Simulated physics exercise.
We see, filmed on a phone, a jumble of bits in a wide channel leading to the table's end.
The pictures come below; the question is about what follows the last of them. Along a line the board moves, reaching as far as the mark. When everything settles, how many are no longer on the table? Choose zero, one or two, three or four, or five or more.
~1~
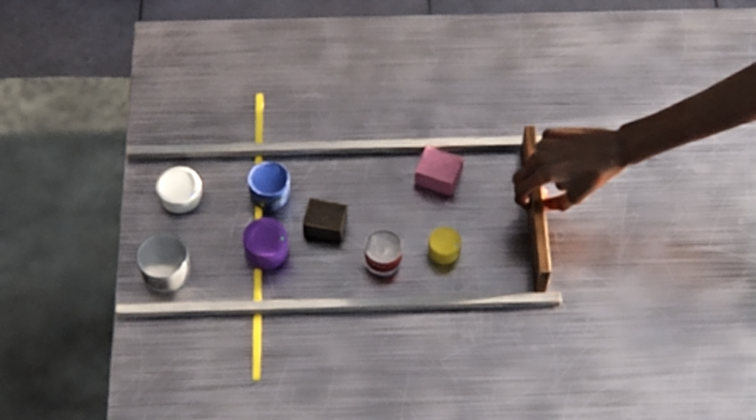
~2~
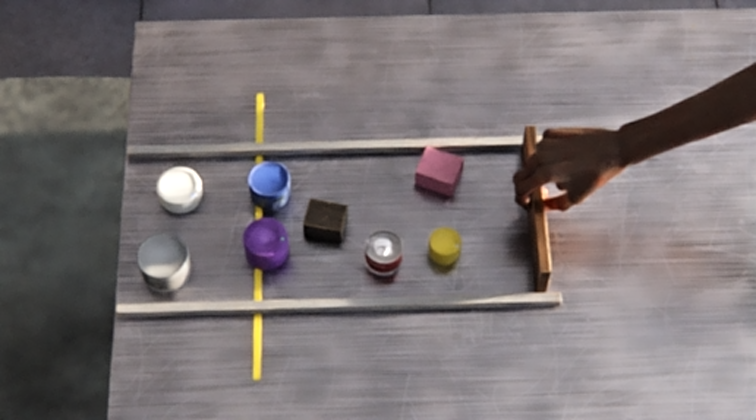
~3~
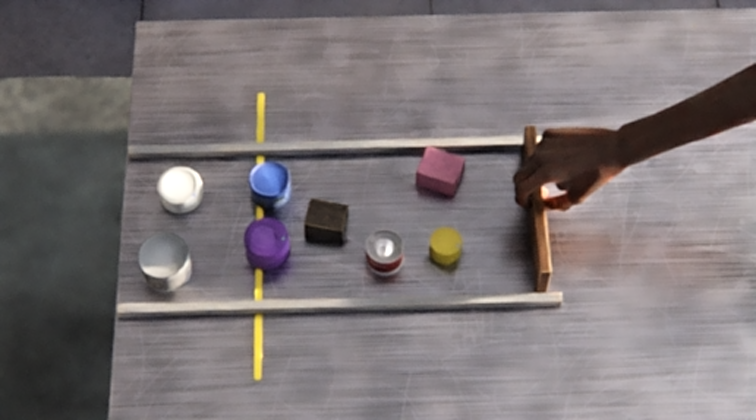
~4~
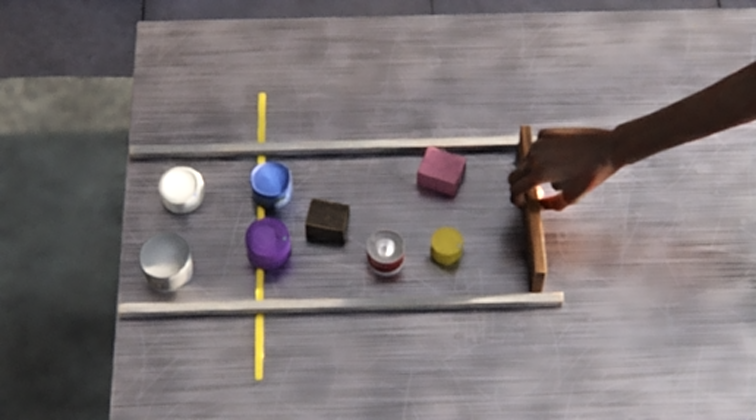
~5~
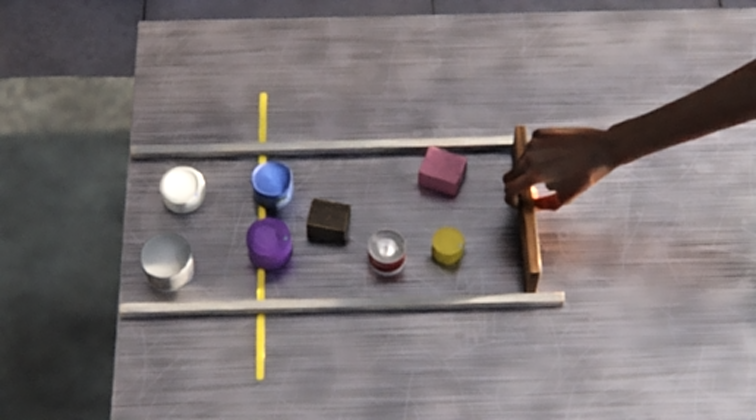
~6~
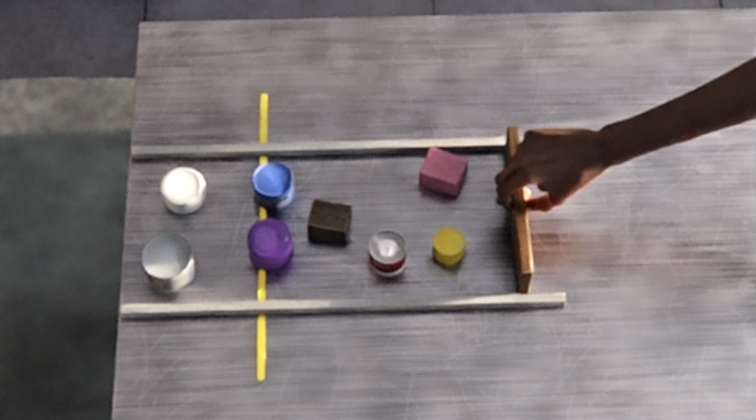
When everything settles, zero are no longer on the table.
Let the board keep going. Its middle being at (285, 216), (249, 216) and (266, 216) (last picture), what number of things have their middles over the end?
First 0, next 0, last 0.
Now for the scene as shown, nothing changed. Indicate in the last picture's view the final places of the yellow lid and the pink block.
Positions - first (246, 252), then (243, 183).
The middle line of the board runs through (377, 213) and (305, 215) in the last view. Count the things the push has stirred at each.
That gives 3 for the first and 6 for the second.
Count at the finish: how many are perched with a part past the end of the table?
0 of them.
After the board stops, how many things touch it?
It touches 4.
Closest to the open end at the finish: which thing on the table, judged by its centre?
That would be the white lid.
Early on, none off yet; grey pot at rest near (168, 263); white lid at rest near (184, 191); purple lid at rest near (270, 245).
Finally, the number that fall off is zero.
